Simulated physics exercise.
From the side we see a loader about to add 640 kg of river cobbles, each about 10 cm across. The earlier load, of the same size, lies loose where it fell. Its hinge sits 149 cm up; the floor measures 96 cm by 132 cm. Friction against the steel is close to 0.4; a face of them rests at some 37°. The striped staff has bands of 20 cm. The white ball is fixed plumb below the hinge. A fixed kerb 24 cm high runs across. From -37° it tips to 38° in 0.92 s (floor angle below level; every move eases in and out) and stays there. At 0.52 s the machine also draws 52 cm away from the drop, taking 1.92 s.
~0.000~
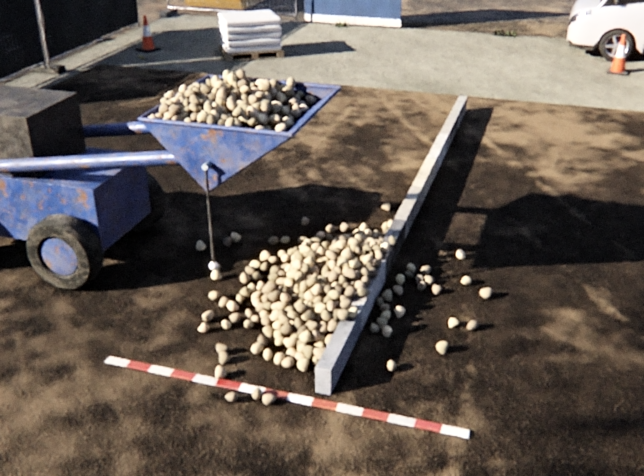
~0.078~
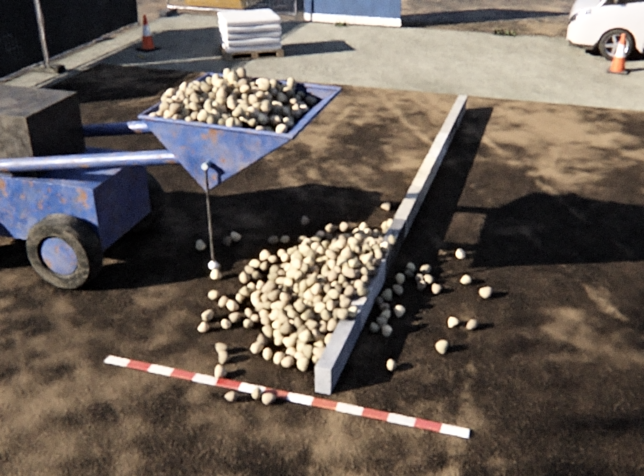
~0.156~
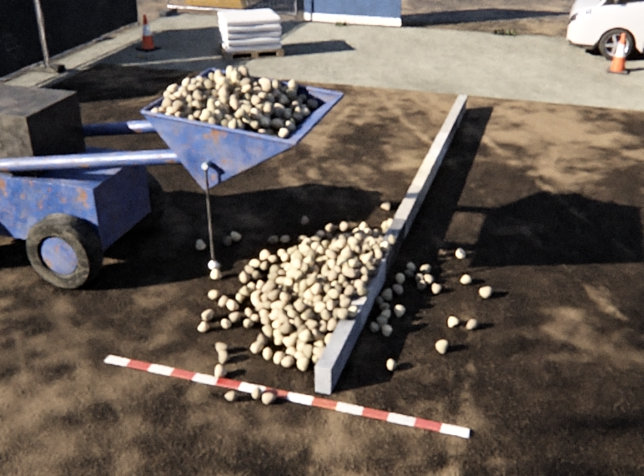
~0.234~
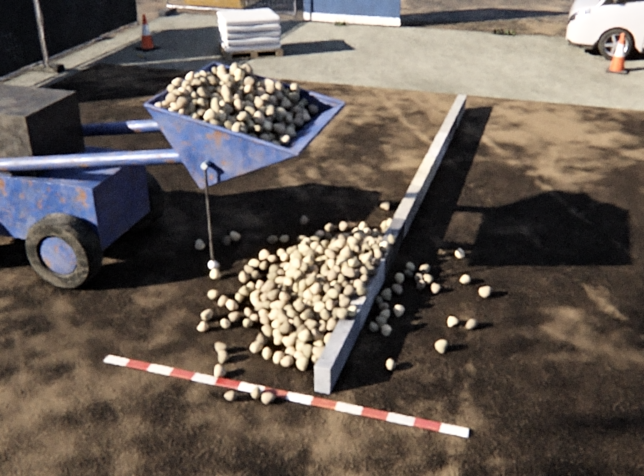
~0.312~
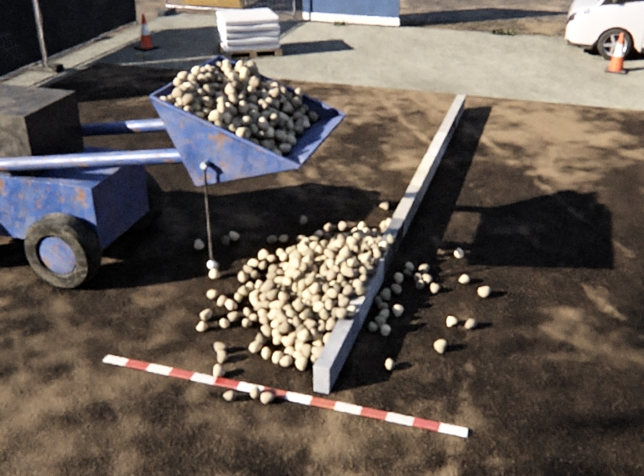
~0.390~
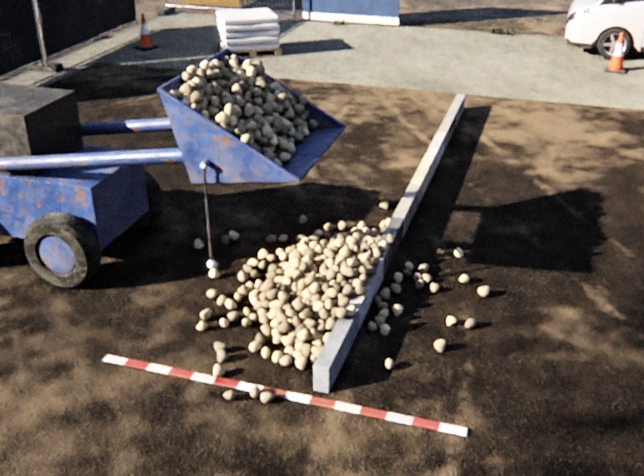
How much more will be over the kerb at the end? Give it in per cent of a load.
Roughly 14 per cent of a load more.
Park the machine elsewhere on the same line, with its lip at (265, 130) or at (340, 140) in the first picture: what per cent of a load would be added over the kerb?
First some 5, then 60 per cent.
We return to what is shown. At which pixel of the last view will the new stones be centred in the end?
Their middle is at about (317, 270).
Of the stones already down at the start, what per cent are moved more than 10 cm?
About 25 per cent.
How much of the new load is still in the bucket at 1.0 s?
About 60 per cent.
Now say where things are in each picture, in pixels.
In the first frame, lip at (293, 135), floor tilted -37°, highest stones at (246, 81). The earlier load is highest near (348, 265), 33 cm above ground level, 95 % on this side of the kerb, 5 % over the kerb.
In the second frame, the bucket is at -35°, its lip at (294, 137); the top of the load is at (235, 79); the stones move at 0.2 m/s on average.
In the third frame, the bucket is at -31°, its lip at (296, 144); the top of the load is at (225, 77); the stones move at 0.3 m/s on average.
In the fourth frame, the bucket is at -25°, its lip at (298, 154); the top of the load is at (221, 74); the stones move at 0.4 m/s on average.
In the fifth frame, the bucket is at -17°, its lip at (300, 167); the top of the load is at (215, 72); the stones move at 0.6 m/s on average.
In the sixth frame, lip at (299, 181), floor tilted -8°, highest stones at (222, 66); the stones move at 0.6 m/s on average.
After 0.7 s the floor is at 26°; in per cent of one load, 100 in the bucket, 95 on this side of the kerb, 5 over the kerb; the foremost stones are at (454, 296).
After 1.0 s the floor is at 38°; in per cent of one load, 61 in the bucket, 134 on this side of the kerb, 5 over the kerb; the foremost stones are at (454, 296).
After 2.9 s the floor is at 38°; in per cent of one load, 0 in the bucket, 181 on this side of the kerb, 19 over the kerb; the foremost stones are at (526, 327).
After 5.7 s the floor is at 38°; in per cent of one load, 0 in the bucket, 181 on this side of the kerb, 19 over the kerb; the foremost stones are at (526, 327). Net gain over the kerb, 14.
